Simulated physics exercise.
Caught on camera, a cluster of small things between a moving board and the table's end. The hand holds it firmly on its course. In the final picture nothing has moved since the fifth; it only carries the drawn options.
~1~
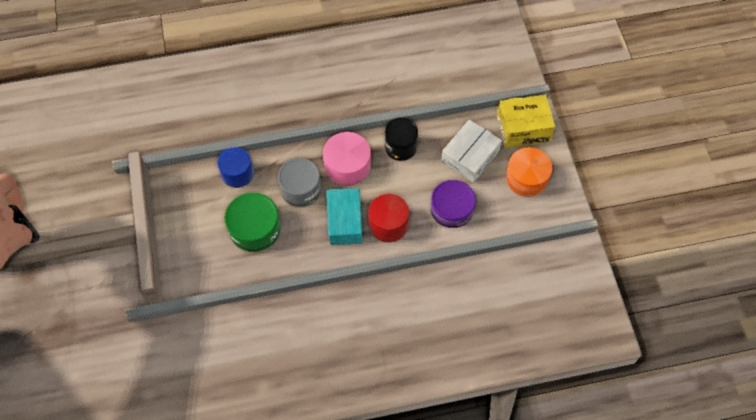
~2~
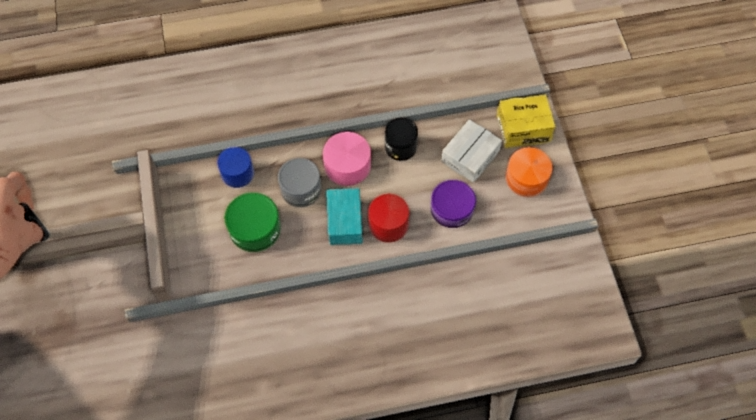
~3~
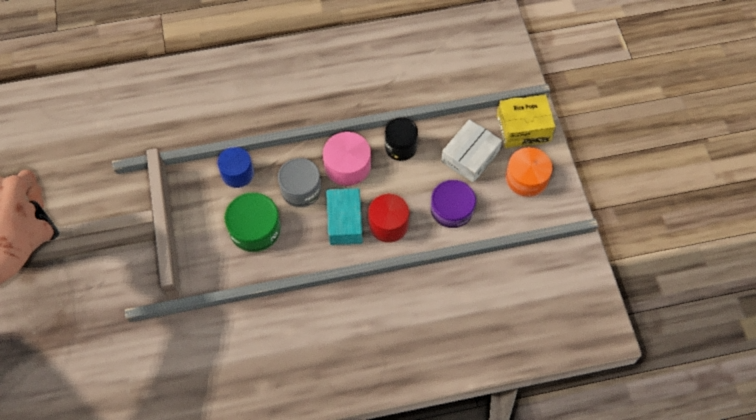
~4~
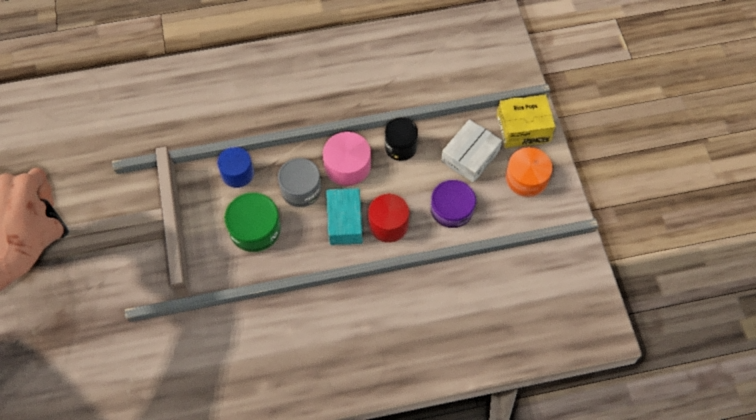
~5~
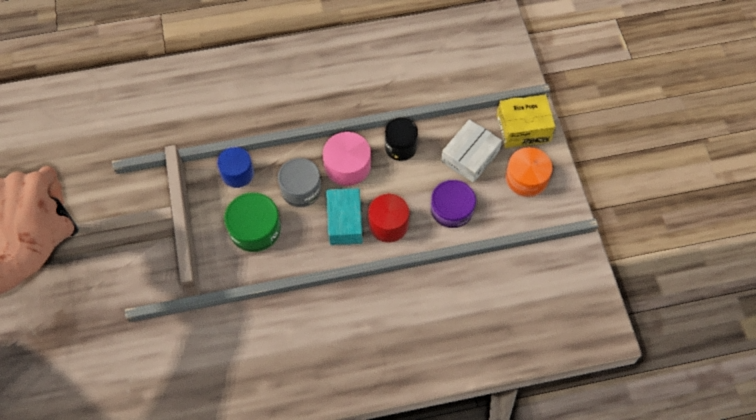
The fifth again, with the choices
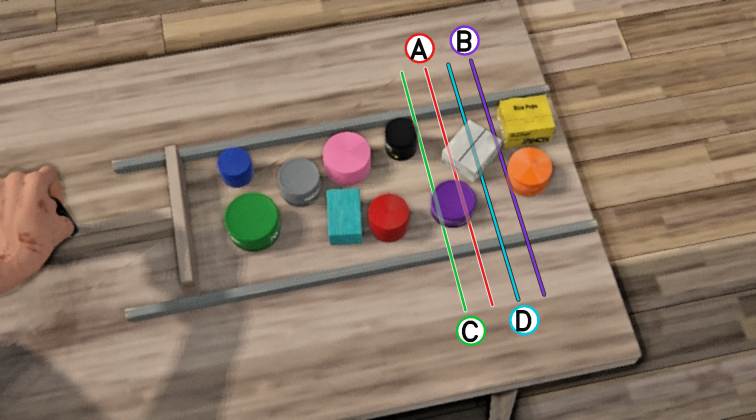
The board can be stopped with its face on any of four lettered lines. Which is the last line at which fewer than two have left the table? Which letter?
The farthest such stop is C.
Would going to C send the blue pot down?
By then, no.
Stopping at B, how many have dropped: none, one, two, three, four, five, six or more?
In all, six or more.
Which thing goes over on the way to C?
The orange tin.
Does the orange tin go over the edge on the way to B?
Yes.
On the copy, A at (457, 179); B at (505, 170); C at (432, 184); D at (481, 174).
On C. First, board (270, 194); blue pot (286, 153); turquoise block (351, 217).
Then, board (361, 177); purple jar (493, 190); red tin (476, 221).
Finally, board (428, 165); orange tin over the edge; yellow packet (548, 114); one fallen.
By contrast, A drops two; B drops six; D drops five.
